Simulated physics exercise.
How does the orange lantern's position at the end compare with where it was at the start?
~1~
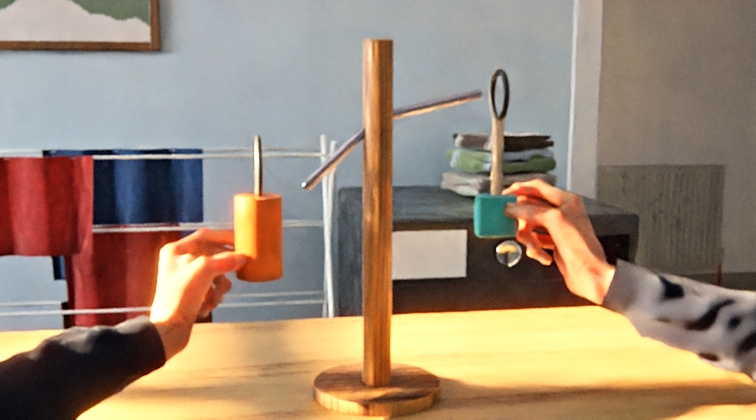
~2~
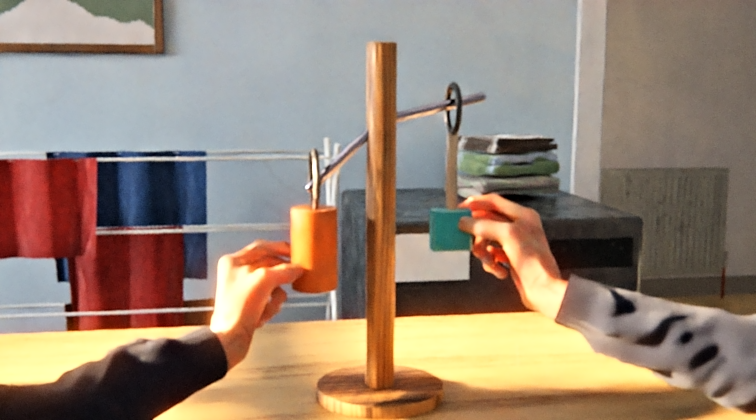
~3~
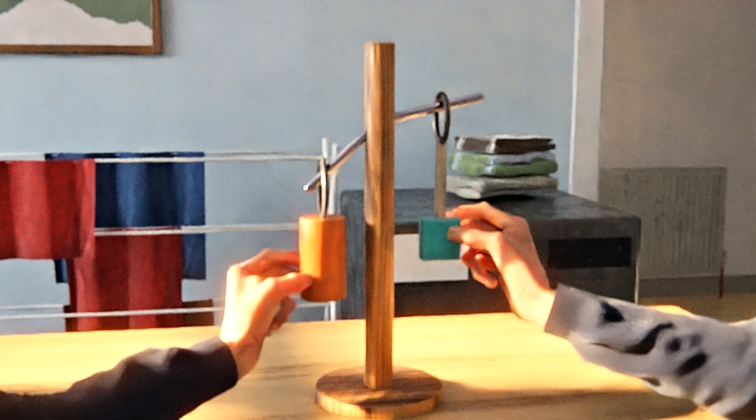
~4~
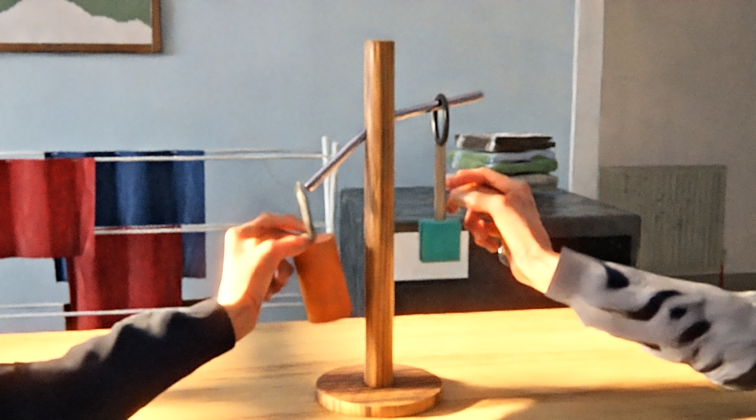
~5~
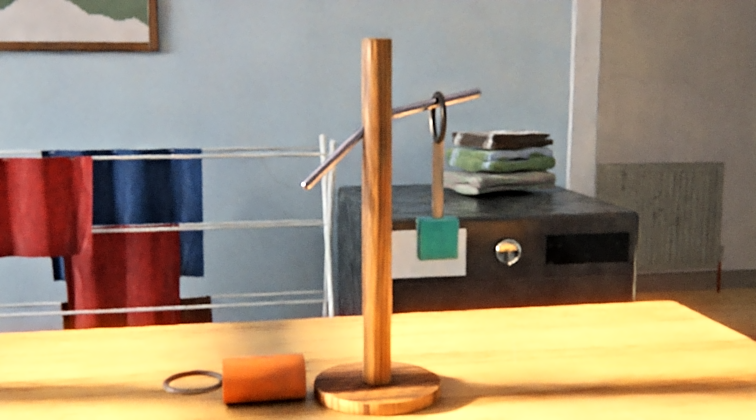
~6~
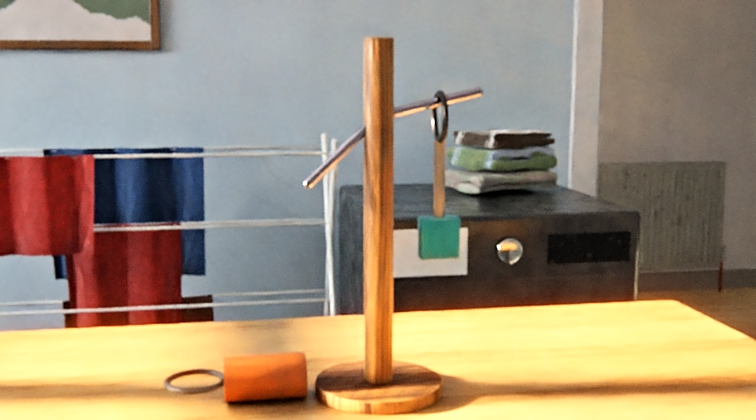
At the start the orange lantern is held upright in a hand above the table, to the left of the stand. At the end it lies on its side on the table, just left of the stand's base.
